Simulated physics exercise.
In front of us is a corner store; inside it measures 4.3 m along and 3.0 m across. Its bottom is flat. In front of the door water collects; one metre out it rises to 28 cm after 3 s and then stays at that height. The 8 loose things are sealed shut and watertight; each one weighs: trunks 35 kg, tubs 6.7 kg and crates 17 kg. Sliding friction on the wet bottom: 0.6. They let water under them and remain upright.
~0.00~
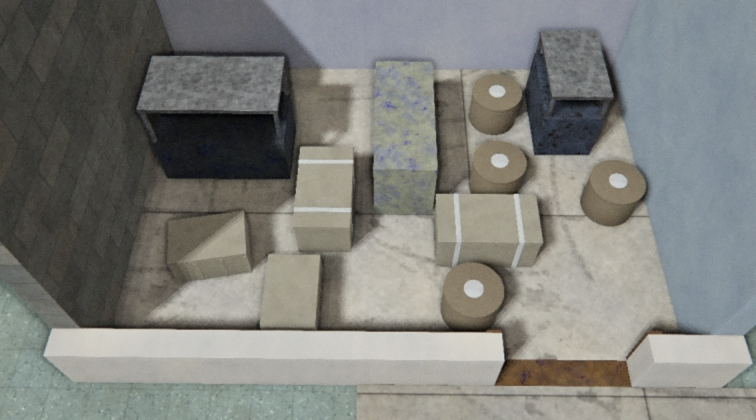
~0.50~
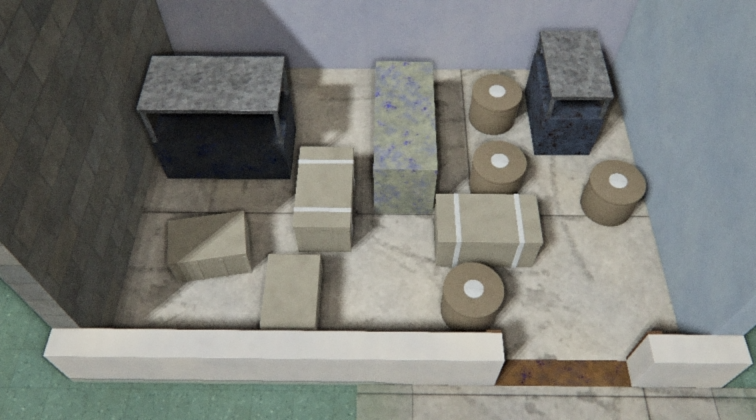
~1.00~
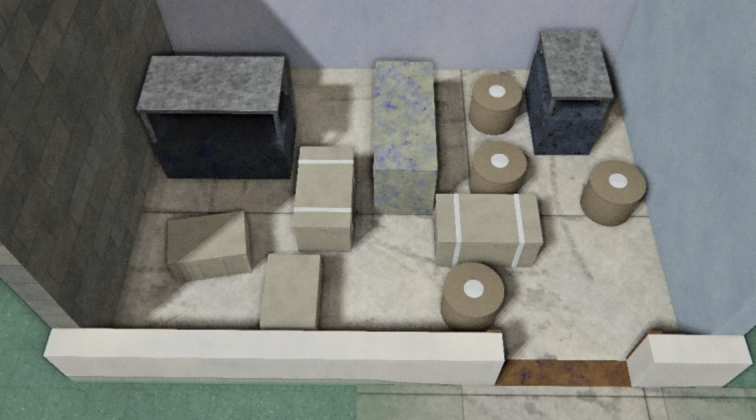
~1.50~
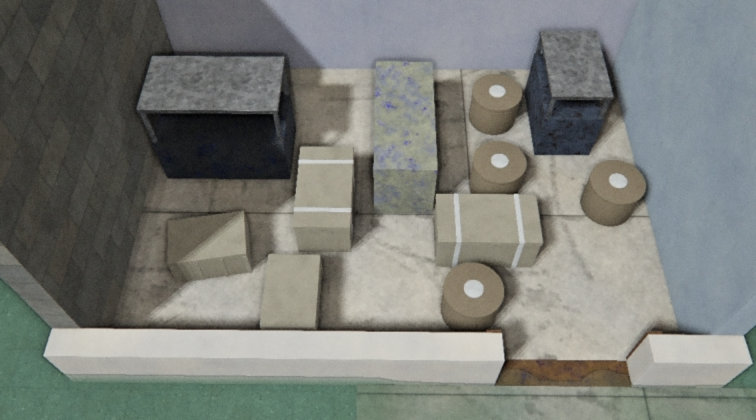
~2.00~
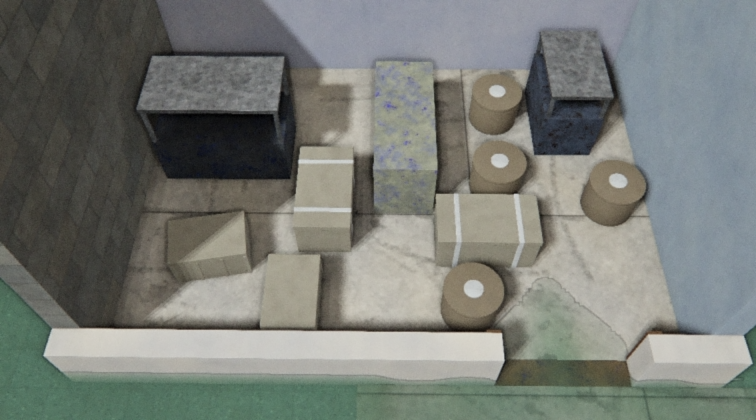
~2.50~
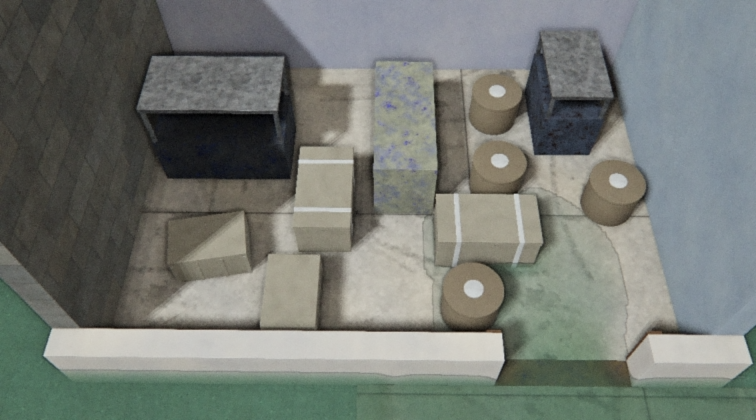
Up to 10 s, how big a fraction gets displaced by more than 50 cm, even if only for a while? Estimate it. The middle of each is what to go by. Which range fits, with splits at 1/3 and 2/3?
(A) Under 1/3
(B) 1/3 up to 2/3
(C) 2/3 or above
B.
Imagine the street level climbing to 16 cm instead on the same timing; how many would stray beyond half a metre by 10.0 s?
Then it comes to 2.
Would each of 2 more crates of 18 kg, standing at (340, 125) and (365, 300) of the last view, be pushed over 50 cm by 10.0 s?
So the first ends up within that distance while the second ends up within that distance.
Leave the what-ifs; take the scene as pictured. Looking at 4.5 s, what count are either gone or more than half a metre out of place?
At that moment it comes to 1.
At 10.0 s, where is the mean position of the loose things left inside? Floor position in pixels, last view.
It works out to somewhere near (310, 196) on the floor.
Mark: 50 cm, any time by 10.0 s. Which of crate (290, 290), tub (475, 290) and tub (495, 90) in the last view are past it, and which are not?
Within, beyond, beyond.
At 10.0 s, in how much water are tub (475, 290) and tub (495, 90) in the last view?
First about 9 cm, second about 18 cm.
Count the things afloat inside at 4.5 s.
Then: 1.
After 3.5 s 0 of 8 are over 50 cm from their spots; 1 afloat.
After 4.5 s 1 of 8 are over 50 cm from their spots; 1 afloat.
After 7.0 s 3 of 8 are over 50 cm from their spots; 5 afloat.
After 10.0 s 4 of 8 are over 50 cm from their spots, and 4 have been at some point; 7 afloat.
